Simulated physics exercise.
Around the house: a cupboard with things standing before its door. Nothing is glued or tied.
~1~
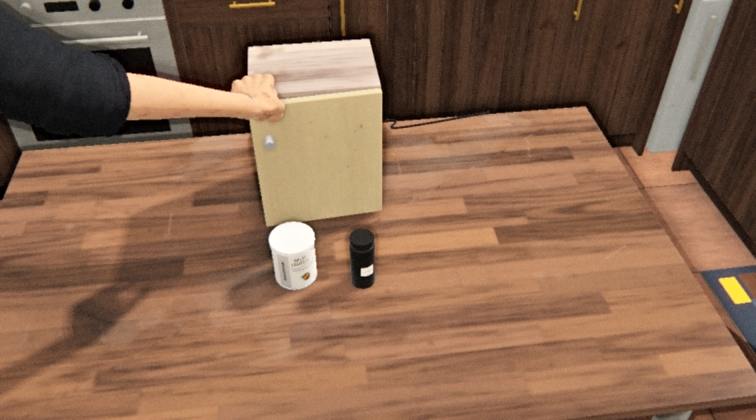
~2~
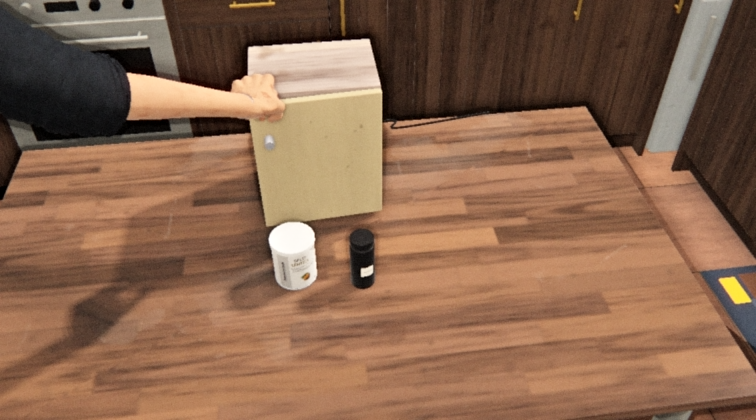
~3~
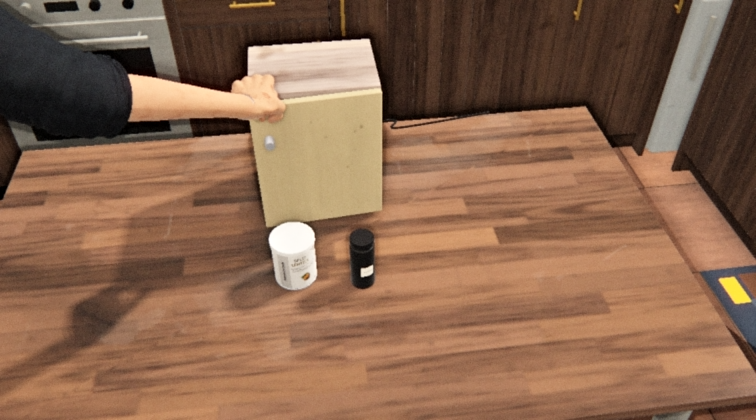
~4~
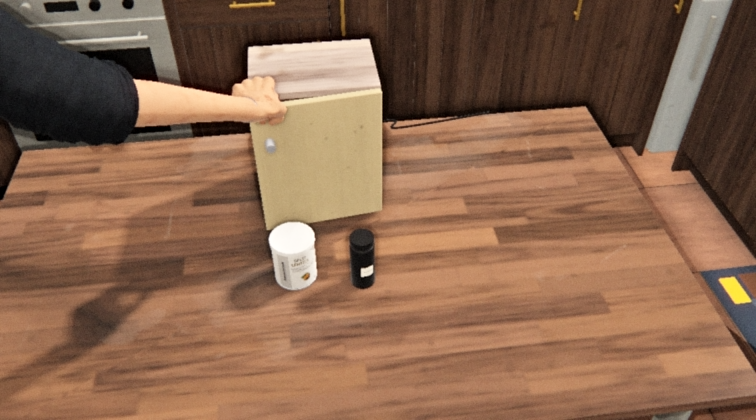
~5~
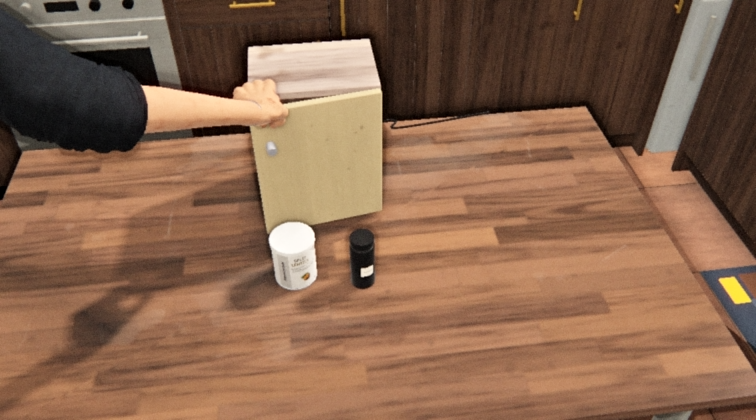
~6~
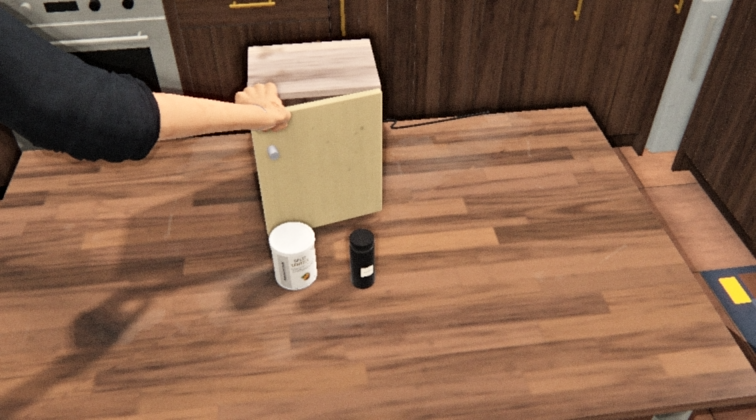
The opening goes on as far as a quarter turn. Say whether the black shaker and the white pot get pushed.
As it turns out, the black shaker is pushed along; the white pot is pushed along.
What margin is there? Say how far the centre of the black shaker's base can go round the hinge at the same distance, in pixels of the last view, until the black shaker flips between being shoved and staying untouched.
About 40 pixels right.
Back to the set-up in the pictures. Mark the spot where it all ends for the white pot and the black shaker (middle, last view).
The white pot at (347, 301), the black shaker at (409, 263).
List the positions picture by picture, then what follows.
The first frame shows door 4° open; black shaker (363, 259); white pot (294, 257); door (321, 165).
The second frame shows door 4° open; white pot (294, 257); door (321, 165).
The third frame shows door 5° open; black shaker (363, 259); door (321, 165).
The fourth frame shows door 7° open; white pot (294, 257); door (321, 166).
The fifth frame shows door 9° open; black shaker (363, 259); door (322, 168).
The sixth frame shows door 13° open; black shaker (363, 259); white pot (294, 257); door (323, 171).
Then, 1.26 s on from there, door 55° open; black shaker at rest near (363, 259); white pot displaced about its own width near (333, 288).
In the end, the black shaker gets knocked, near (409, 263); the white pot gets knocked, near (347, 300).
